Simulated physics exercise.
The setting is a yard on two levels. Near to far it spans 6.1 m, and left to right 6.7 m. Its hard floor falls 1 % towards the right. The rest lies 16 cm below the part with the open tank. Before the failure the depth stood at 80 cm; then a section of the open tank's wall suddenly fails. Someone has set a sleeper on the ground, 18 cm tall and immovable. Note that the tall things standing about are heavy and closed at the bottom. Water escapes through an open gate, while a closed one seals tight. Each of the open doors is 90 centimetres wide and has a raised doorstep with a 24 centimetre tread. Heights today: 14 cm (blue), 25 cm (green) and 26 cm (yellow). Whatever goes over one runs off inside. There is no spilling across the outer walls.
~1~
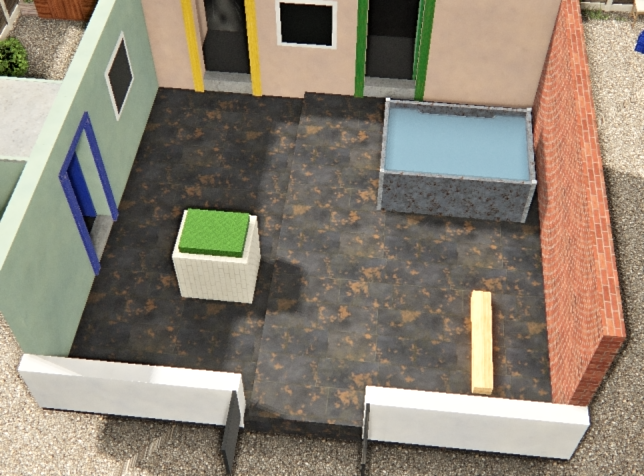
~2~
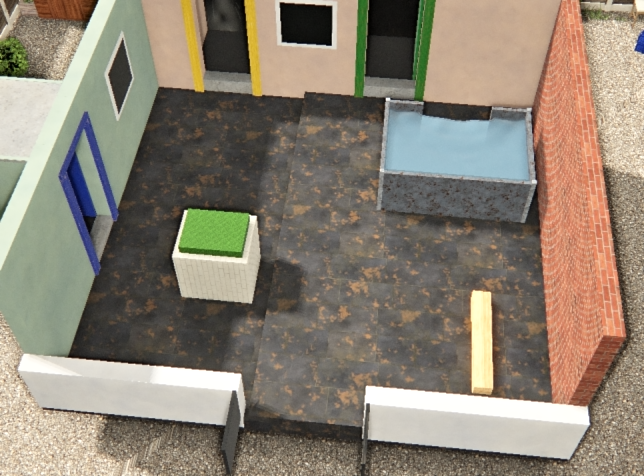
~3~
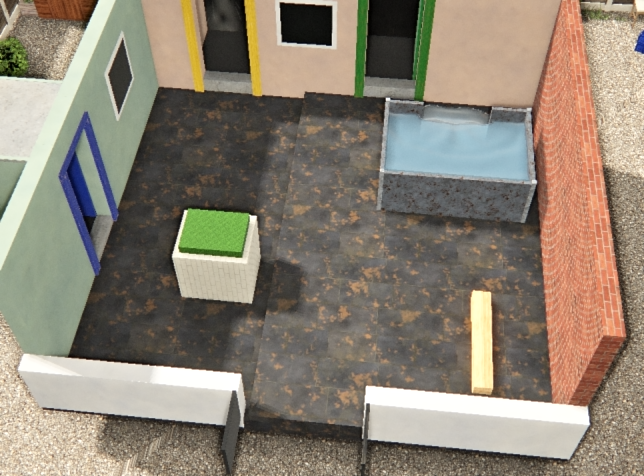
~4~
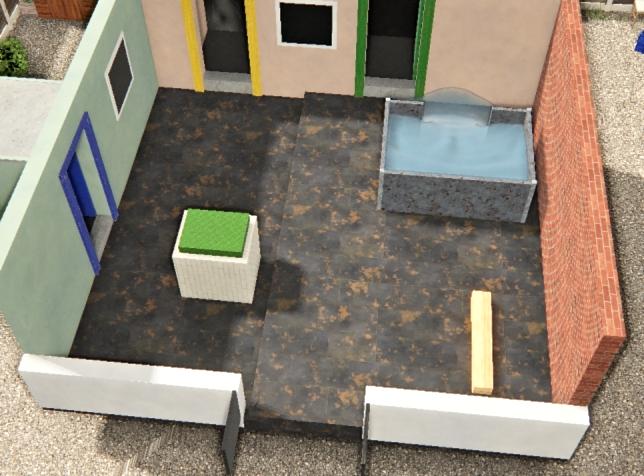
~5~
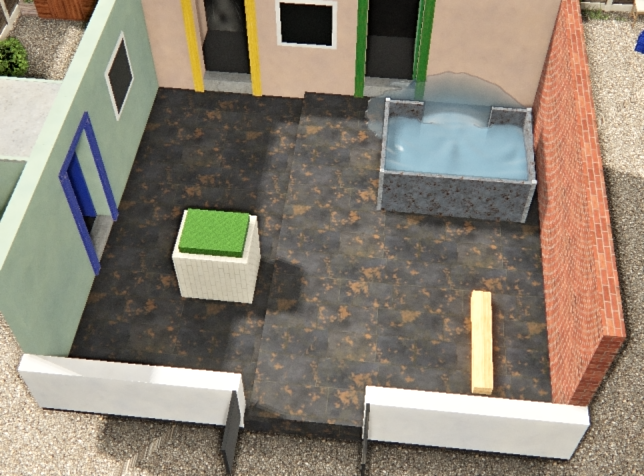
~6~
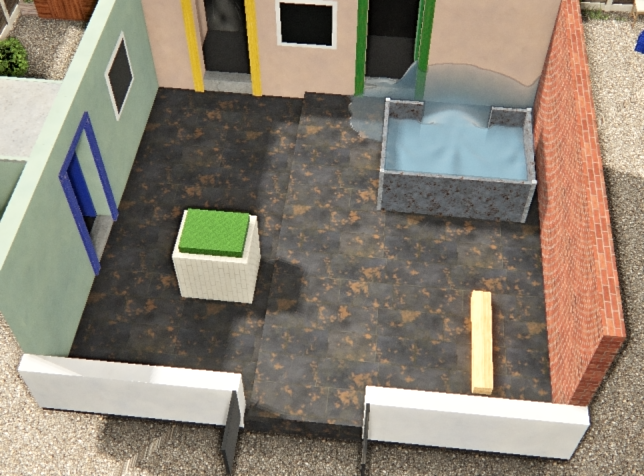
A walled yard where a full open tank gives way at the back, water spreading behind it and reaching the green door.
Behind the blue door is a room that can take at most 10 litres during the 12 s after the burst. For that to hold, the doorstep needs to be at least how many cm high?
At least 8 cm or so.
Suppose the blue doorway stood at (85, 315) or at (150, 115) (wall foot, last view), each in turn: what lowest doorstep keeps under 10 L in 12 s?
You'd want roughly 10.5 cm there first, then roughly 19 cm.
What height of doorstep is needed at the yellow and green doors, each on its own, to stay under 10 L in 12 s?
About 8.5 cm at yellow and 28 cm at green.
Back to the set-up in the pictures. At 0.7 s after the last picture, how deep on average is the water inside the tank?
I'd put it at some 46 centimetres on average.
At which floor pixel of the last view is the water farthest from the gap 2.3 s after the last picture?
At about (108, 240).
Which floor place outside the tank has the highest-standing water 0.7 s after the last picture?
Check close to (531, 115).
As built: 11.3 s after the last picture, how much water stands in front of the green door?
The depth there is around 6.0 cm.
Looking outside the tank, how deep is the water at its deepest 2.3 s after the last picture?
About 36 cm at most.
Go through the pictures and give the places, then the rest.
In the first picture, the open tank at (457, 144) is whole and still, 80 cm deep; the blue door at (92, 202) is dry.
In the second picture, the front is at a hidden place, 0.3 m from the gap on the far side; 0.2 m2 of floor is wet, 80 cm left at the back.
In the third picture, the front is at a hidden place, 0.8 m from the gap on the far side; 1.1 m2 of floor is wet, 76 cm left at the back.
In the fourth picture, the front is at (404, 100), 1.1 m from the gap on the far side; 1.9 m2 of floor is wet, 69 cm left at the back.
In the fifth picture, the front is at (530, 110), 1.3 m from the gap on the far side; 2.5 m2 of floor is wet, 69 cm left at the back.
In the sixth picture, the front is at (354, 96), 1.6 m from the gap on the far side; 2.9 m2 of floor is wet, 67 cm left at the back; 4.8 m in a straight line remain to the blue door at (92, 202).
Then, 0.7 s after the last picture water covers 15 % of the floor, deepest (66 cm) near (531, 115); it has not reached the blue door.
Then, 2.3 s after the last picture water covers 50 % of the floor, deepest (36 cm) near (520, 114); it has not reached the blue door.
Then, 11.3 s after the last picture water covers 95 % of the floor, deepest (16 cm) near (244, 391); 10 cm at the blue door, 0 litres in over its 14 cm doorstep.
At the blue door as built, the water peaked near 13 cm, 10.1 s after the last picture.
With a doorstep of 7 cm, 18 litres would have come in within the 12 s; with 9.5 cm, 5 litres. So under 10 litres takes about 8 cm.
